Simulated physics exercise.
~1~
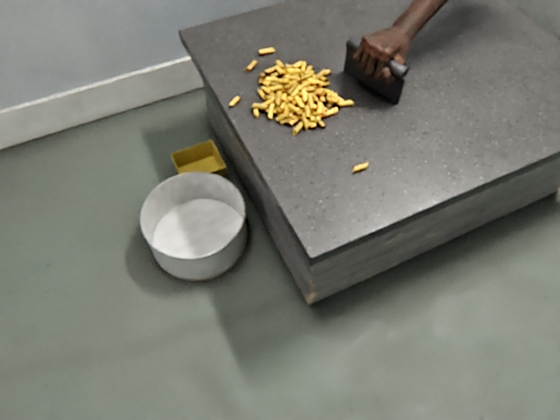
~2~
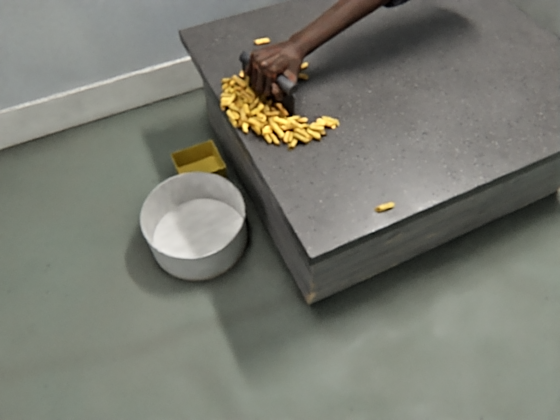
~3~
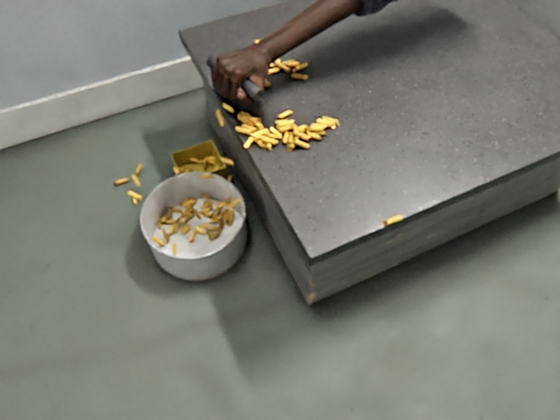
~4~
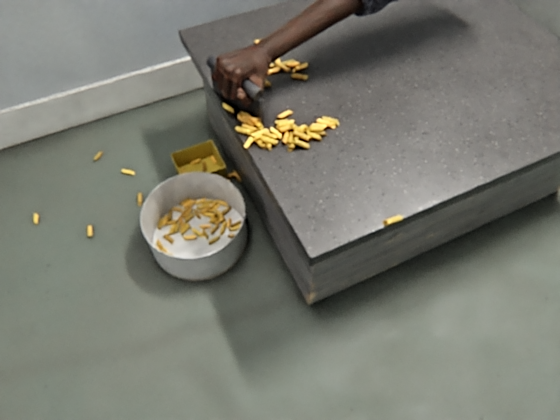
A hand pushed a dark scraper left across a gray slab, sweeping yellow pasta pieces toward the edge. Many dropped into the white pot, a few into the yellow tin and some onto the floor, while nearly half stayed on top.
